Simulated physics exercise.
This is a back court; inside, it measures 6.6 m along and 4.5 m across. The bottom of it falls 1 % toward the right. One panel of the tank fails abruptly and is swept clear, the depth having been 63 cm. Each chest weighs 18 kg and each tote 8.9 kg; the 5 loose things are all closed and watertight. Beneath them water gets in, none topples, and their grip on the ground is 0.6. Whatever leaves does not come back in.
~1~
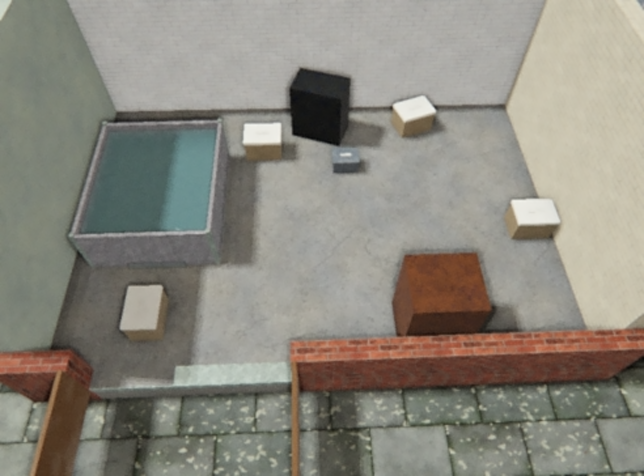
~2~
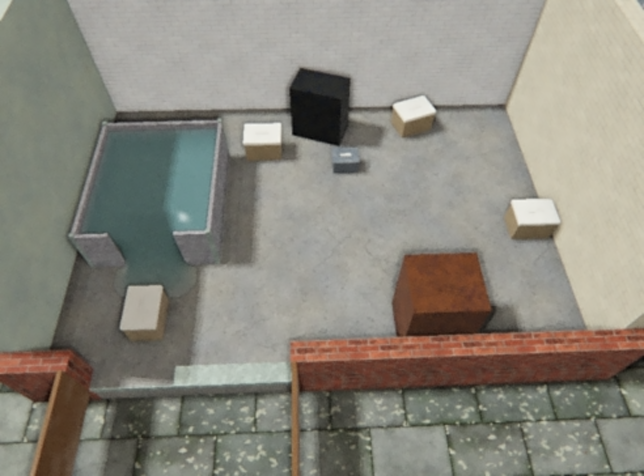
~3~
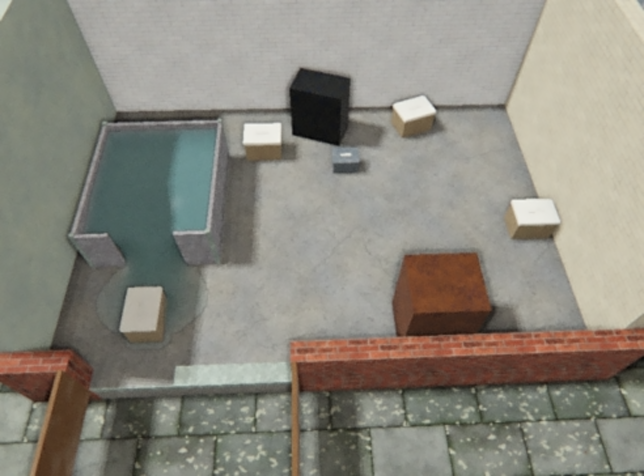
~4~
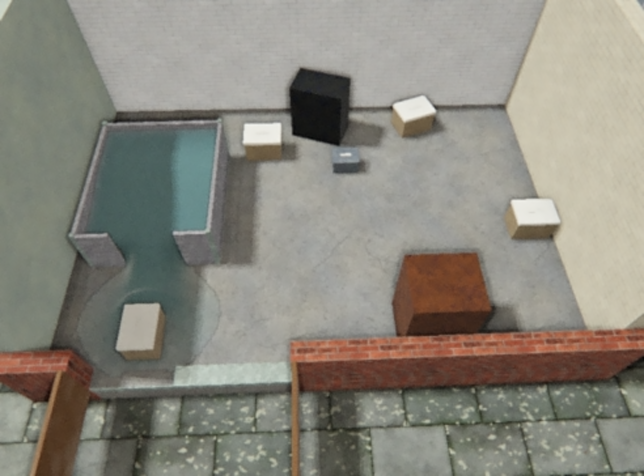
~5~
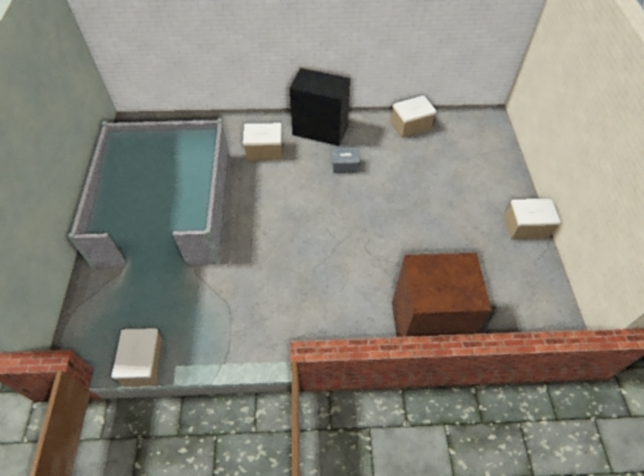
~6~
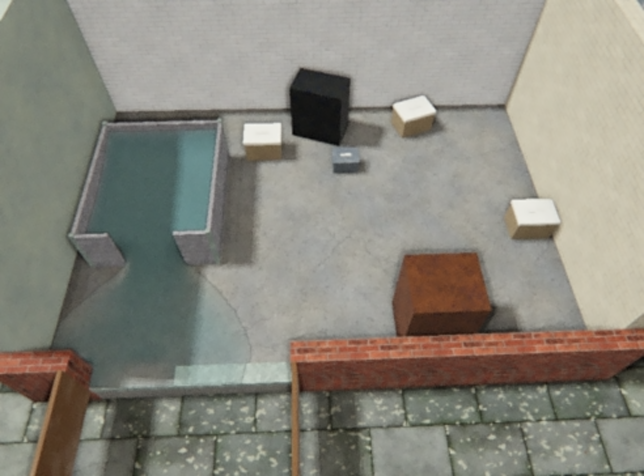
Water poured from the tank through a gap in its front wall and spread across the courtyard floor, pushing one pale box forward until it was out of sight, while the other boxes stayed still.
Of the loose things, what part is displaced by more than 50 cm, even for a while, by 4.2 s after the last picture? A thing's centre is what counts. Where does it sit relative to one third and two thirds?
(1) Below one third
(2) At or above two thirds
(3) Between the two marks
(1) Below one third.
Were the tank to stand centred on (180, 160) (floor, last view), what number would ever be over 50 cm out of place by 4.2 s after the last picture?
Result: 1 of them.
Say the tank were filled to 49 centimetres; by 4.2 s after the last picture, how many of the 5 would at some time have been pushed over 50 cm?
Count under that change: 1.
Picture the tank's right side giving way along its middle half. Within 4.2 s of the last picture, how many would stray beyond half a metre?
So the tally would be 3.
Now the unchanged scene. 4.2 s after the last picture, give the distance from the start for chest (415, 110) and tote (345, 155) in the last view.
Shifts in order: 0 cm; 0 cm.
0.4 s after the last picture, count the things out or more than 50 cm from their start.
Count then: 1.
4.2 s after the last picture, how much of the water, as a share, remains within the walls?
Still held: Near 48 %.
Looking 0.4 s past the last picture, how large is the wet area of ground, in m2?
Wet: Near 6.5 m2.
Then, 0.4 s after the last picture 1 of 5 are over 50 cm from their spots; 0 afloat.
Then, 1.5 s after the last picture 1 of 5 are over 50 cm from their spots; 0 afloat.
Then, 2.8 s after the last picture 1 of 5 are over 50 cm from their spots; 0 afloat.
Then, 4.2 s after the last picture 1 of 5 are over 50 cm from their spots, and 1 have been at some point; 0 afloat.
